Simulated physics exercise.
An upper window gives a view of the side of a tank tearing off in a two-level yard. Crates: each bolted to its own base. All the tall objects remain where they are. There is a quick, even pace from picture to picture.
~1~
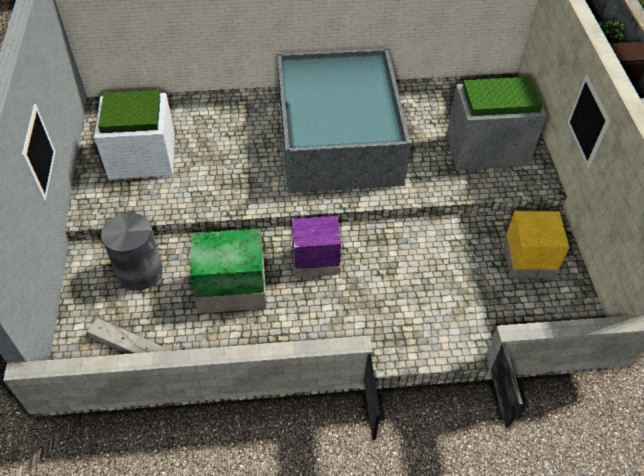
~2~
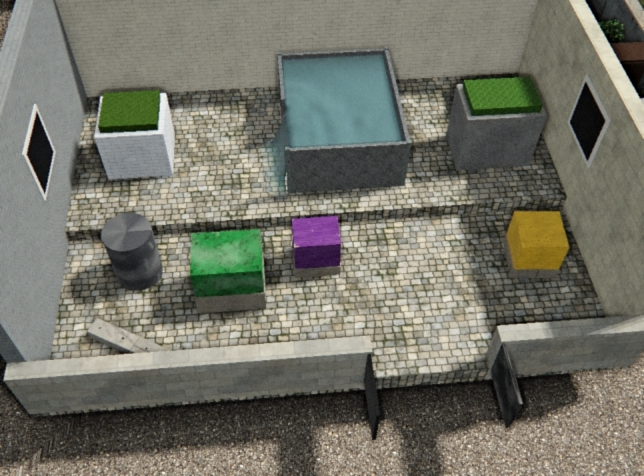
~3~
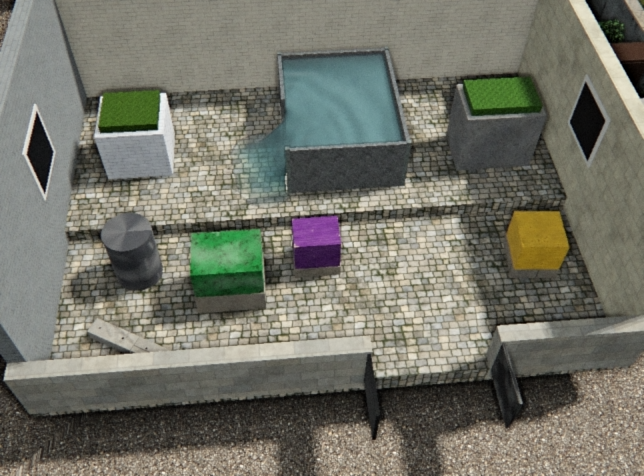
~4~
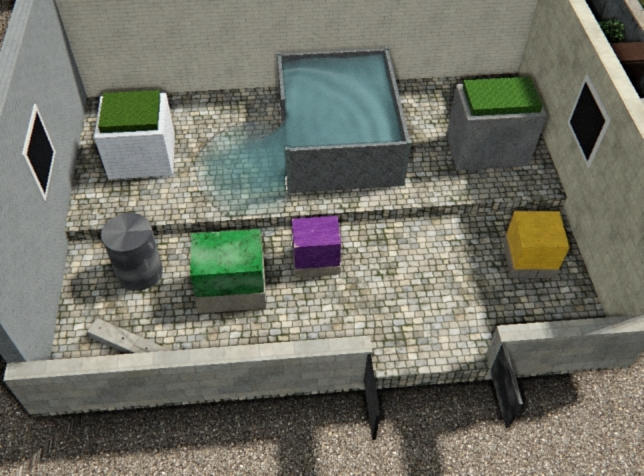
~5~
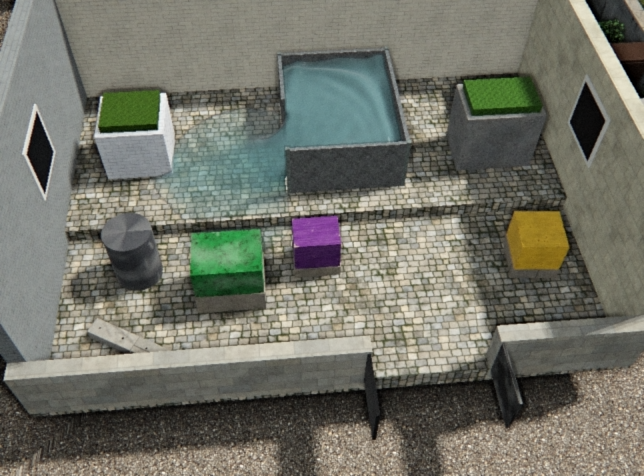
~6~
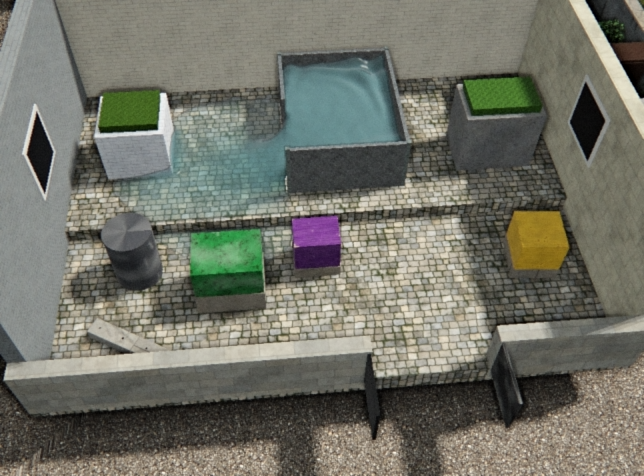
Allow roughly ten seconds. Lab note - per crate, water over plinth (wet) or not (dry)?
My prediction: The purple crate is spared. The yellow crate is spared. The green crate is spared.
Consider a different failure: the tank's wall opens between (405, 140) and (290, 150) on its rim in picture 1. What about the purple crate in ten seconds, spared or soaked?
Looking at the purple crate, it is hit.
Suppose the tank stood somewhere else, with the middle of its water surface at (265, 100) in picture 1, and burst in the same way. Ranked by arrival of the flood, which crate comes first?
Answer: The green crate, before any other.
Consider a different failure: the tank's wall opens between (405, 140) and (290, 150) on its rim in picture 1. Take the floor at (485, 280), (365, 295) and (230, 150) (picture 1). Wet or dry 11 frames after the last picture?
In order: Swamped, swamped, spared.
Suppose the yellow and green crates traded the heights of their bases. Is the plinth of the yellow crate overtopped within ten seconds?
Then: The yellow crate is not reached.
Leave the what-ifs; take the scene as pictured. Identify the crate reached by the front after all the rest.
Answer: The one in yellow.
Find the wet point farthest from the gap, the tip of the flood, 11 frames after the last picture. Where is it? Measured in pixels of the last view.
I would point to (47, 388).
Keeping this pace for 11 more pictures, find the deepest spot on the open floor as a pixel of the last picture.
Somewhere near (69, 250).
A moment on, water covers 25 % of the floor; the purple crate water round its plinth, the yellow crate not reached, the green crate water round its plinth.
Next, water covers 40 % of the floor; the purple crate water round its plinth, the yellow crate not reached, the green crate water round its plinth.
Then, water covers 55 % of the floor; the purple crate water round its plinth, the yellow crate not reached, the green crate water round its plinth.
Later, water covers 80 % of the floor; the purple crate water round its plinth, the yellow crate water round its plinth, the green crate water round its plinth.
In the end, water covers 90 % of the floor; the purple crate stayed above the water, the yellow crate stayed above the water, the green crate stayed above the water.
